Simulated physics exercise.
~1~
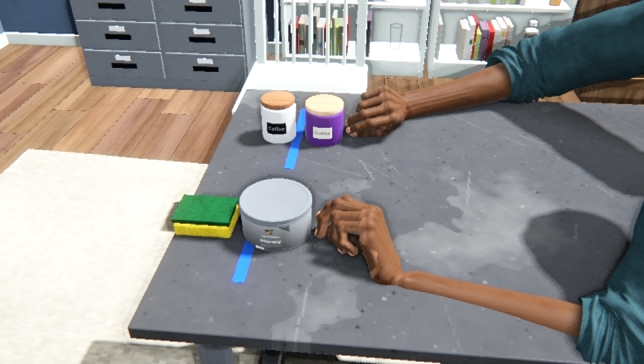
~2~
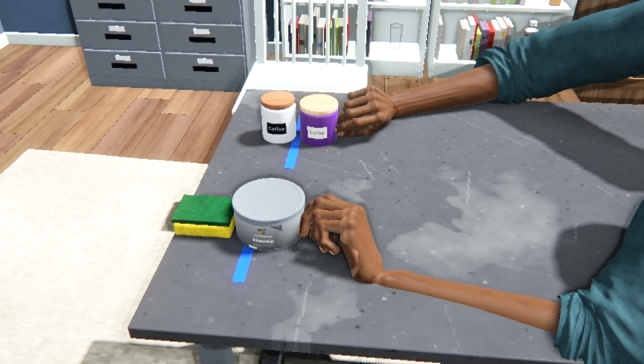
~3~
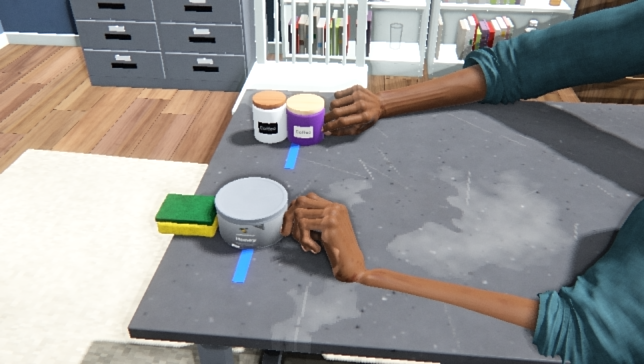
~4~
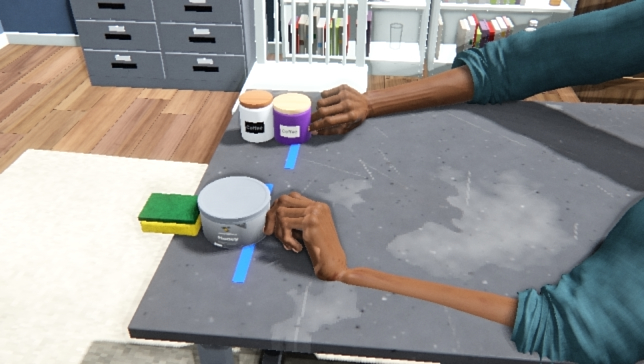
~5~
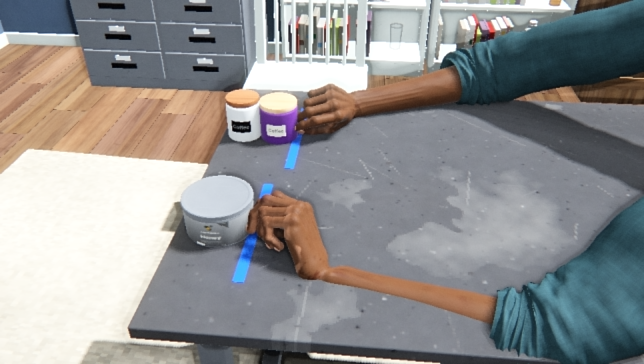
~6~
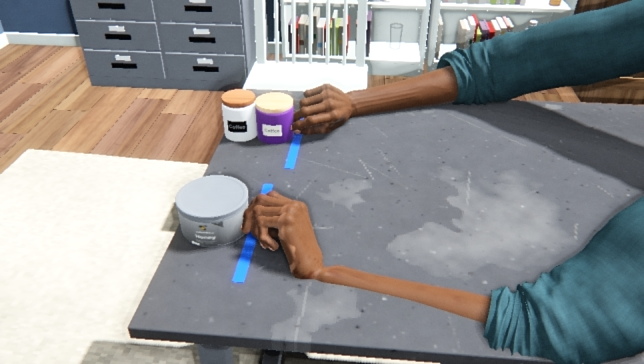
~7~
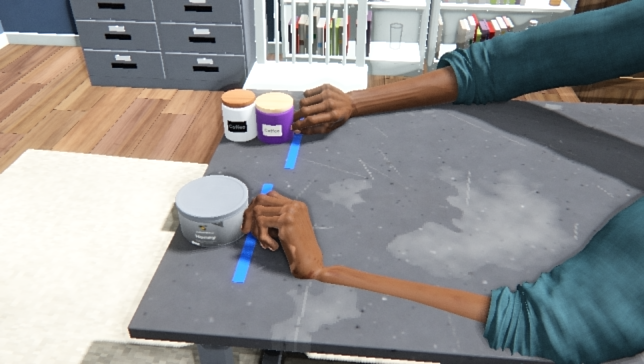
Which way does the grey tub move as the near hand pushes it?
The grey tub slides to the left, towards the table's left edge.
